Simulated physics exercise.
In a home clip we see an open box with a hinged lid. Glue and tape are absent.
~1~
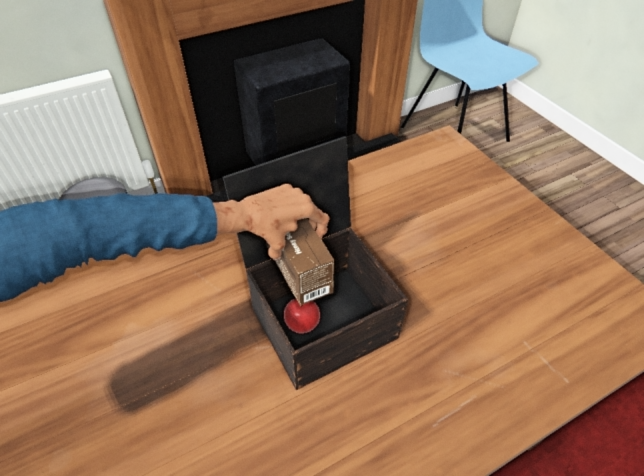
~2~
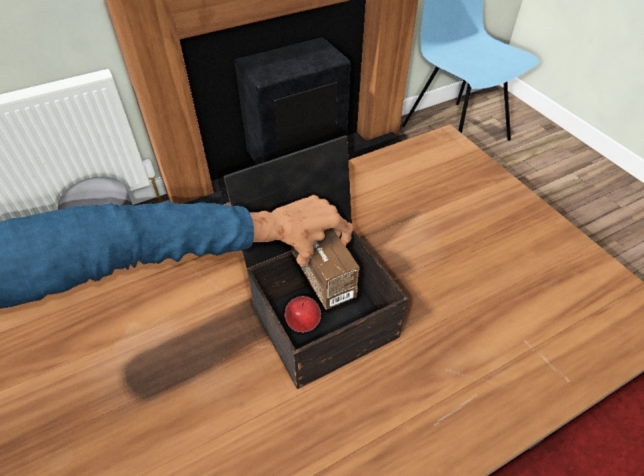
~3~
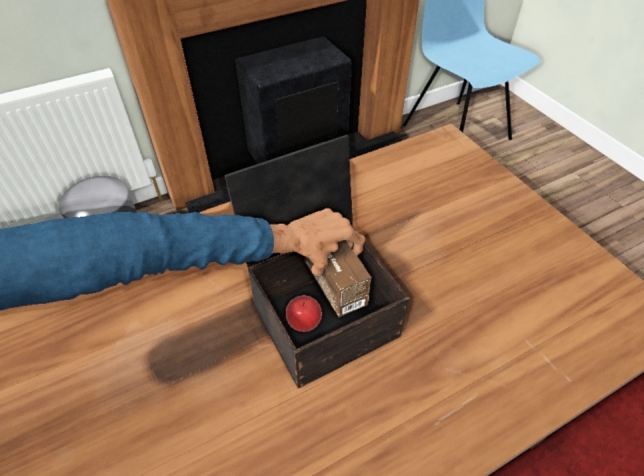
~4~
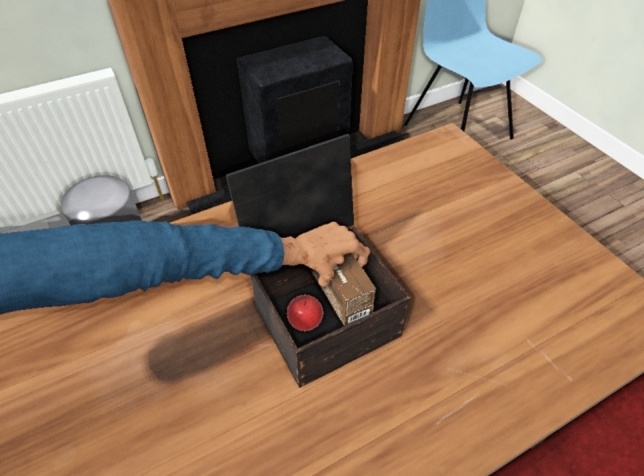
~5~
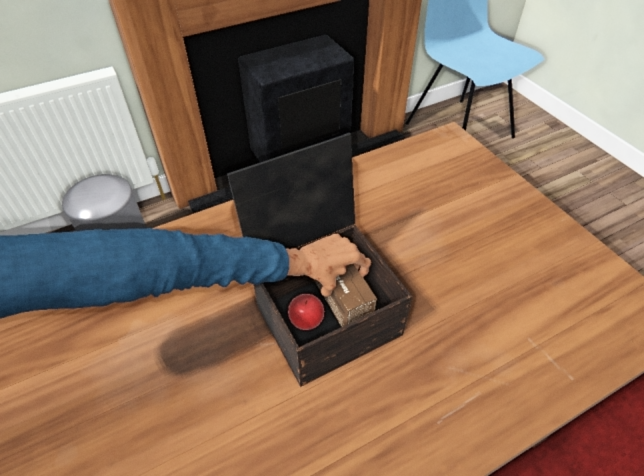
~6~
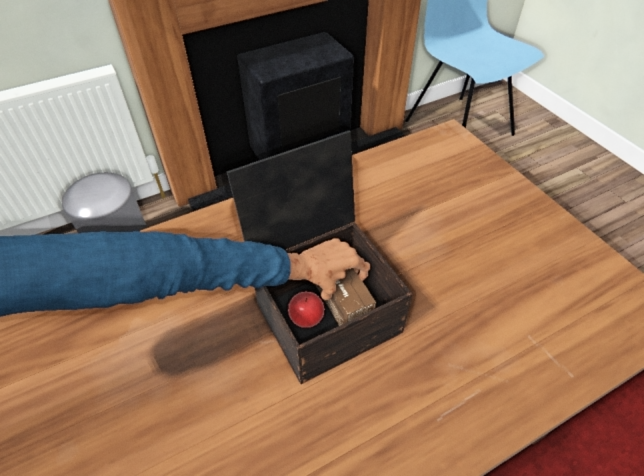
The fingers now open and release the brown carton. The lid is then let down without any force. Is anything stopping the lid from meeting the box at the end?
No, the lid closes.
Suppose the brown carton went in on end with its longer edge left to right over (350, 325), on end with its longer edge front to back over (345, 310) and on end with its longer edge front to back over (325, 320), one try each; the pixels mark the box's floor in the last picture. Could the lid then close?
Try 1: Lid stays raised; try 2: Lid stays raised; try 3: Lid goes down.
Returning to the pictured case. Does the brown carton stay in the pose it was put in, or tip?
Well, it stays just as set.
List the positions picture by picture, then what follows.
In the first picture, on its way; brown carton (298, 252); red apple (302, 315).
In the second picture, on its way; brown carton (323, 259); red apple (303, 314).
In the third picture, on its way; brown carton (336, 269); red apple (304, 314).
In the fourth picture, on its way; brown carton (342, 279); red apple (305, 313).
In the fifth picture, on its way; brown carton (343, 289); red apple (306, 312).
In the sixth picture, in place under the hand; brown carton (343, 292); red apple (306, 310).
Then, 1.40 s on from there, lid 72° above the rim.
Then, 2.00 s on from there, lid 32° above the rim.
In the end, lid shut; both unmoved. At the end, from the last picture's camera, brown carton near (343, 292).
